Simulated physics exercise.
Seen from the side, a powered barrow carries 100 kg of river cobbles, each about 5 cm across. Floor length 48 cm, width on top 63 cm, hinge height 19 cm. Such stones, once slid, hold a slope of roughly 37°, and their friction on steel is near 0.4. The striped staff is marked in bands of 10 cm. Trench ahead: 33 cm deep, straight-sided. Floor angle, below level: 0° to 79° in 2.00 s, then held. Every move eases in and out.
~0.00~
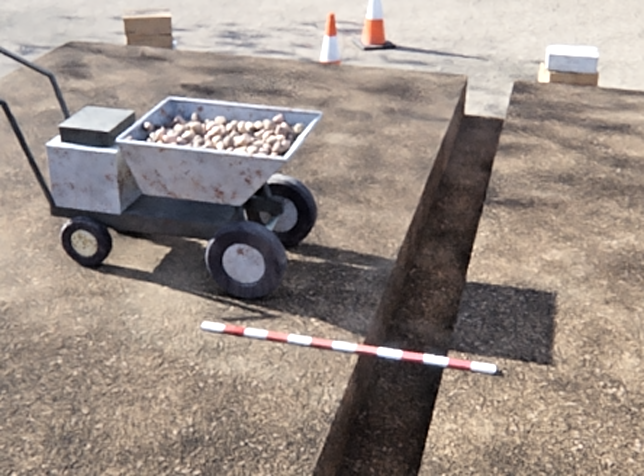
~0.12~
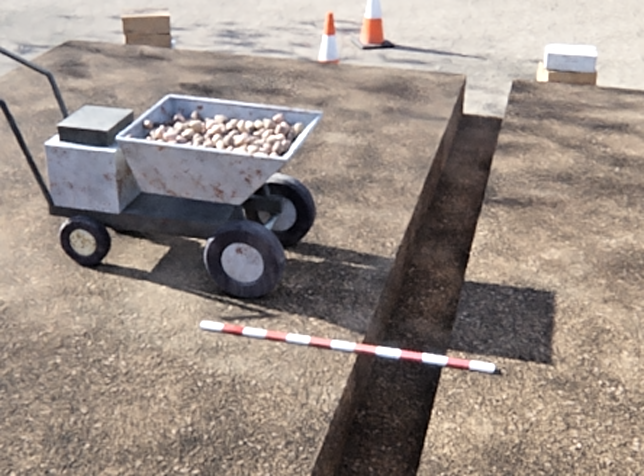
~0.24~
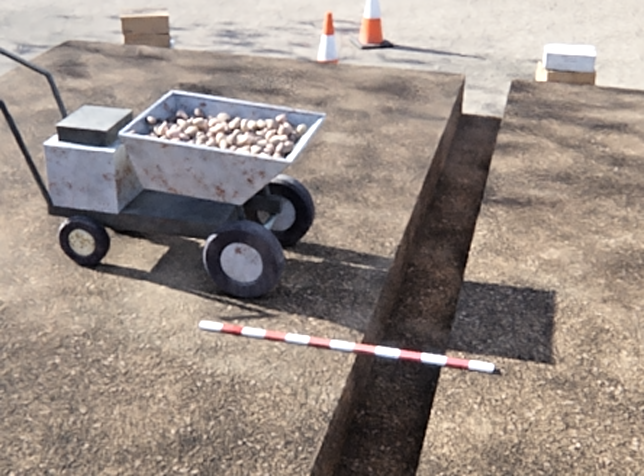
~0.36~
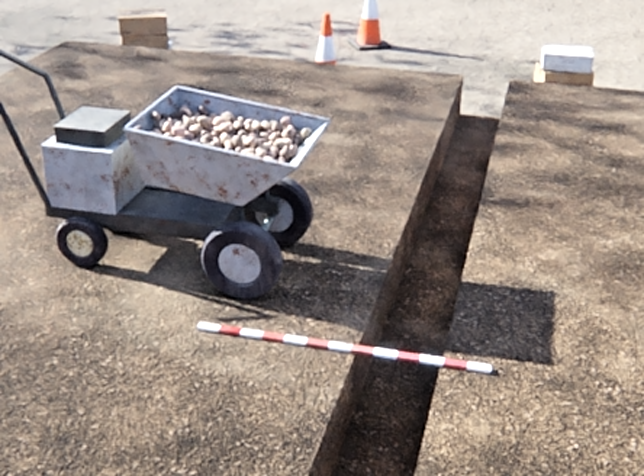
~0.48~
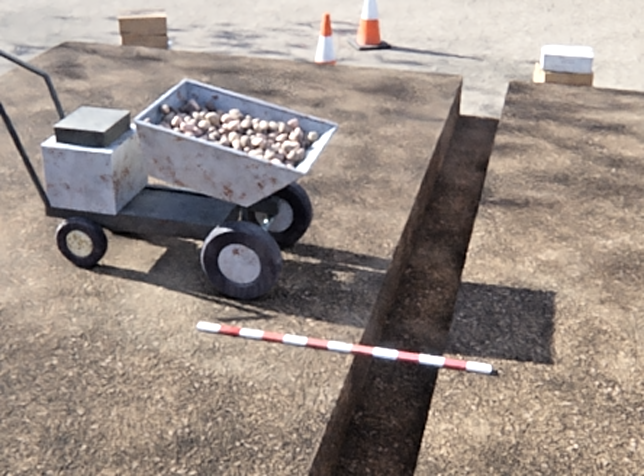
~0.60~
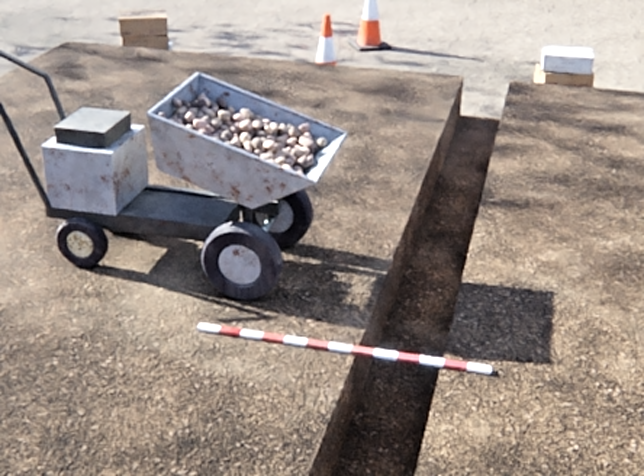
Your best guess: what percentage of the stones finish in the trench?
My guess is about 100 per cent.
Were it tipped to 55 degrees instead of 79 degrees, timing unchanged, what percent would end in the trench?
Roughly 70%.
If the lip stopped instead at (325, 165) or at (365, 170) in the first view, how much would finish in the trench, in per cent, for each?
I'd expect close to 90 per cent at the first and 35 per cent at the second.
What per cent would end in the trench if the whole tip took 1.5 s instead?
Expected share: Around 100%.
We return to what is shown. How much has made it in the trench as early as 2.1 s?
Some 90 per cent.
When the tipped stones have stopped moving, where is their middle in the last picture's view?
At about pixel (419, 336) in the last view.
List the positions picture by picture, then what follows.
The first picture shows lip at (287, 160), floor tilted 0°, highest stones at (239, 129).
In the second picture, the tray is at 1°, its lip at (287, 160); the top of the load is at (239, 128); the stones move at 0.1 m/s on average.
The third picture shows lip at (291, 163), floor tilted 3°, highest stones at (215, 126); the stones move at 0.2 m/s on average.
In the fourth picture, the tray is at 7°, its lip at (296, 168); the top of the load is at (195, 122); the stones move at 0.3 m/s on average.
The fifth picture shows lip at (305, 174), floor tilted 11°, highest stones at (191, 114); the stones move at 0.4 m/s on average.
In the sixth picture, the tray is at 17°, its lip at (316, 183); the top of the load is at (199, 109); the stones move at 0.4 m/s on average.
After 1.5 s the floor is at 67°; 95 % in the tray, 1 % short of the trench, 4 % in the trench; the foremost stones are at (402, 260).
After 2.1 s the floor is at 79°; 11 % in the tray, 1 % short of the trench, 88 % in the trench; the foremost stones are at (447, 346).
After 2.5 s the floor is at 79°; 0 % in the tray, 100 % in the trench; the foremost stones are at (450, 336).
After 4.4 s the floor is at 79°; 0 % in the tray, 100 % in the trench; the foremost stones are at (450, 336).
